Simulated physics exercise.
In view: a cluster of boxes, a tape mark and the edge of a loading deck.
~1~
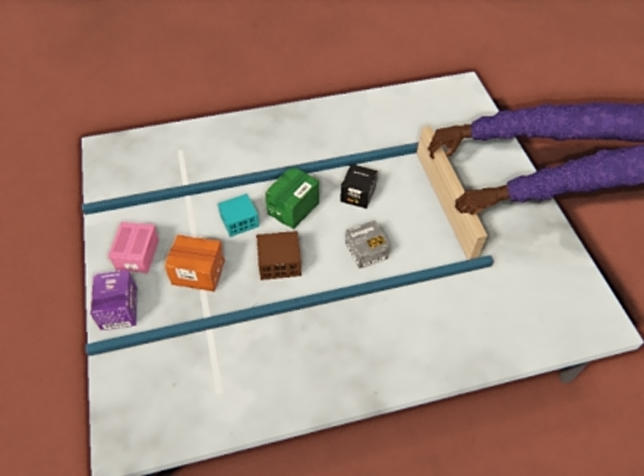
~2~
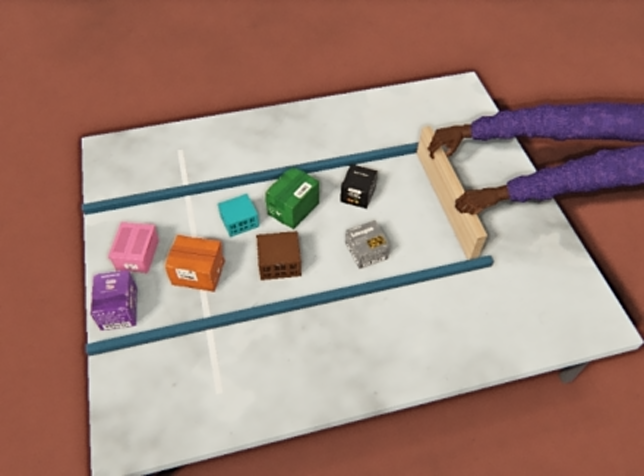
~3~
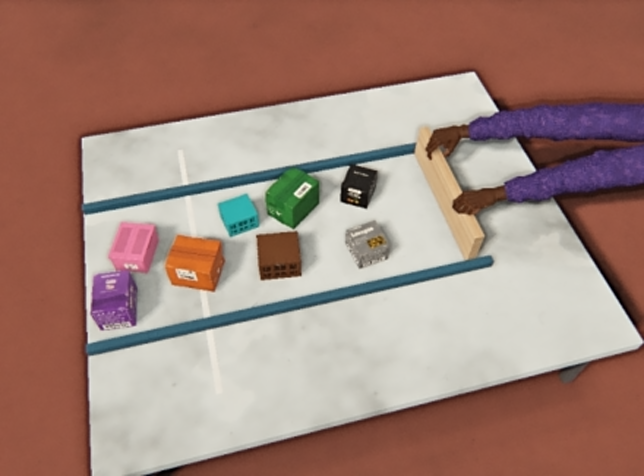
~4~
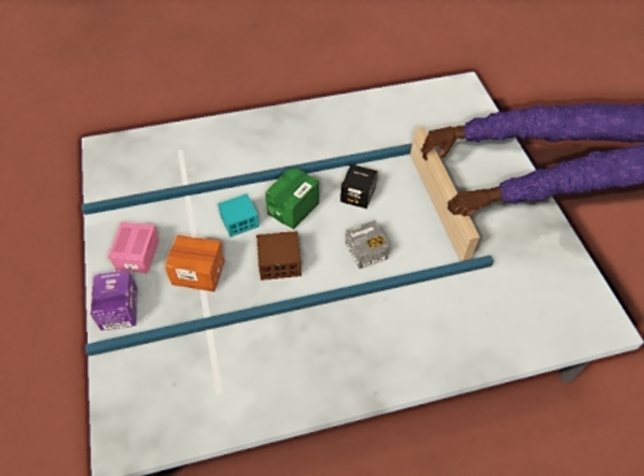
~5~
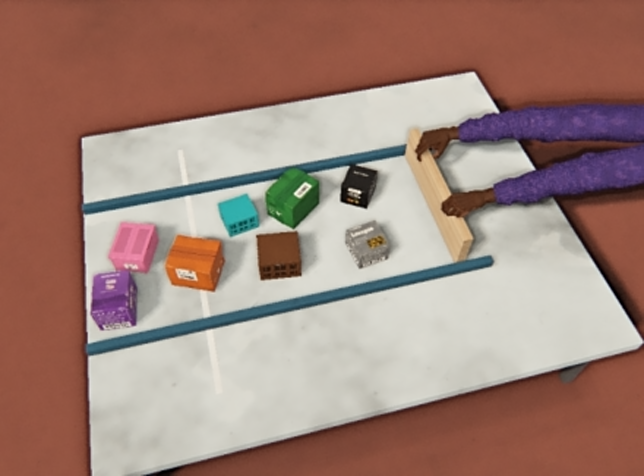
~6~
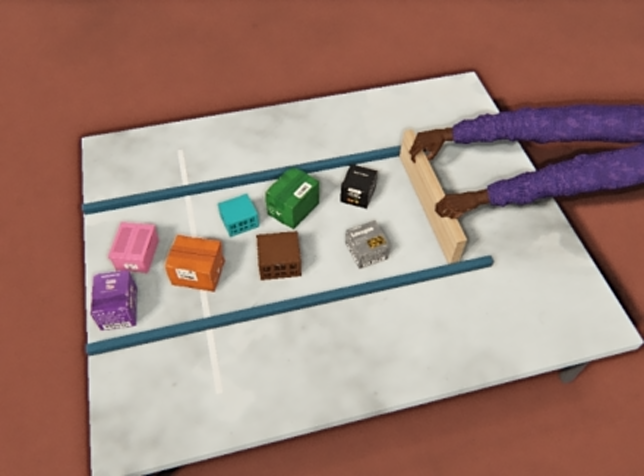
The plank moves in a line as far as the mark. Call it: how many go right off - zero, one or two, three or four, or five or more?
One or two go off.
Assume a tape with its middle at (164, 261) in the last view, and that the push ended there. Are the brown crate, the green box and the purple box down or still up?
Outcome: Brown crate is not lost; green box is not lost; purple box ends up off.
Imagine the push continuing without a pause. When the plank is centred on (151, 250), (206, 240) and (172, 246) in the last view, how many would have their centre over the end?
Taking the places in turn, the counts are 4, 2 and 4.
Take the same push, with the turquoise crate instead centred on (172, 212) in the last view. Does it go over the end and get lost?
Result: It stays aboard.
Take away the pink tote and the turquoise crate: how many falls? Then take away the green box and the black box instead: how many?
The counts: 1 and 1.
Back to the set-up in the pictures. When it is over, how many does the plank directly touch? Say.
In contact: 2.
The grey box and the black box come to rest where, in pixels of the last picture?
The grey box stops around (182, 280); the black box around (177, 229).
Soon after, none off yet; purple box at rest near (115, 300); pink tote at rest near (135, 248); orange parcel at rest near (196, 263).
At rest, the number that fall off is one or two; fallen, pink tote and purple box.
